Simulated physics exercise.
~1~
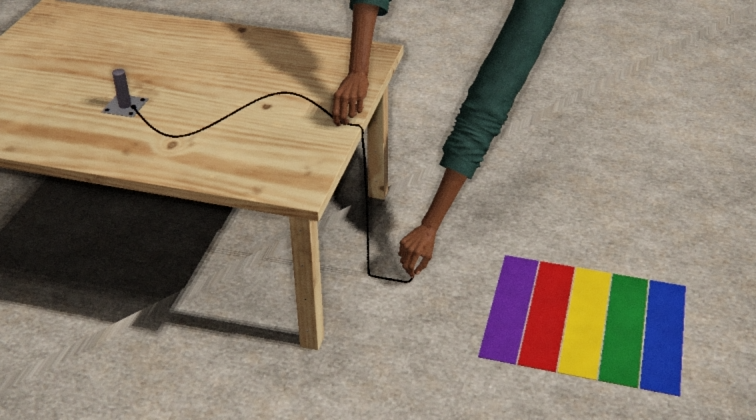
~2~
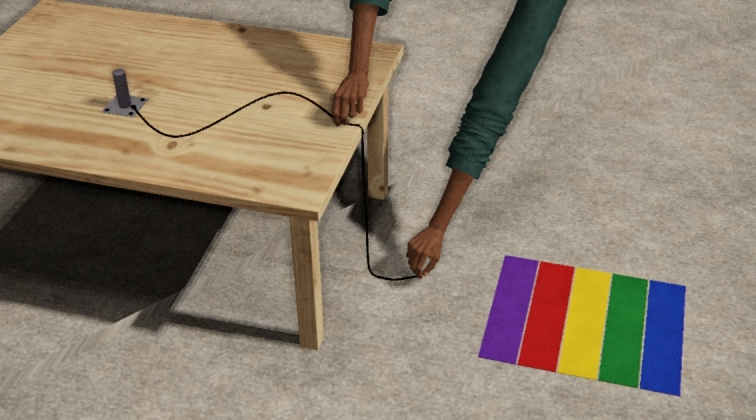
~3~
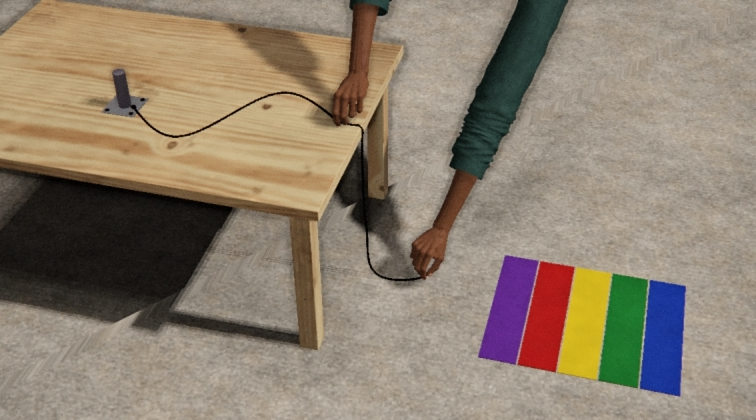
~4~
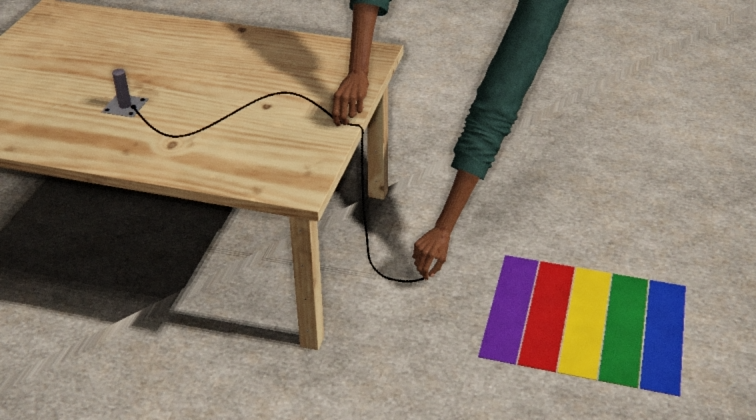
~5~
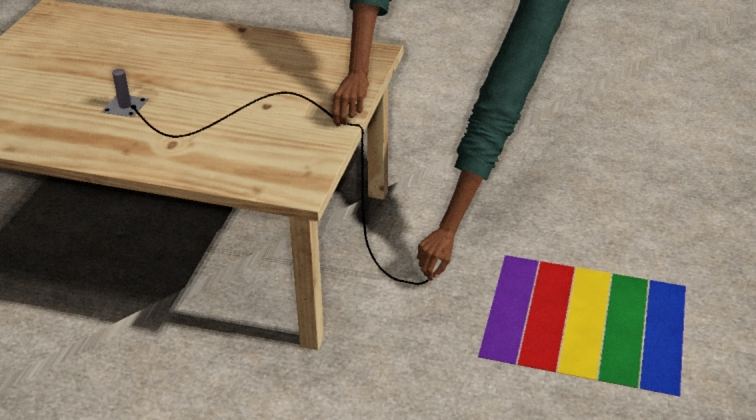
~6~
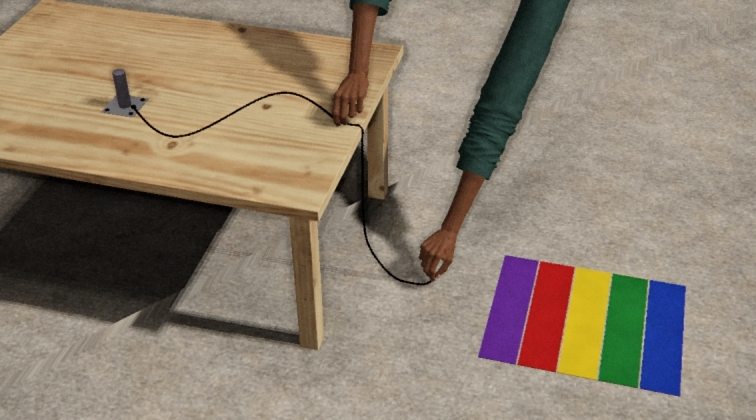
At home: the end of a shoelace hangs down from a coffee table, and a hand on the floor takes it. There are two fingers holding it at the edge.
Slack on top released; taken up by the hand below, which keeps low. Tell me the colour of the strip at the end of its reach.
It is green.
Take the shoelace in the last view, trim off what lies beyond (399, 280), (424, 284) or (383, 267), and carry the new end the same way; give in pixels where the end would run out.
Approximate pixels, cut by cut: (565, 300); (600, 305); (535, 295).
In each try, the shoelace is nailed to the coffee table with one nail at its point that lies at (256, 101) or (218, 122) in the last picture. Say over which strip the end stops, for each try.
First try red, second try yellow.
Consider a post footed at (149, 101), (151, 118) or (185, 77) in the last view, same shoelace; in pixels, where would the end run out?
Try by try: (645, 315), (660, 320) and (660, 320).
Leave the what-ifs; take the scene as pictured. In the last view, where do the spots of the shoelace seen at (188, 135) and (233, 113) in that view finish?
First one: (218, 115); second one: (272, 119).
Early on, end near (558, 299); over red.
Midway, end near (599, 307); over yellow.
At the end of the slack, end near (623, 311); over green. It halts on the green strip.
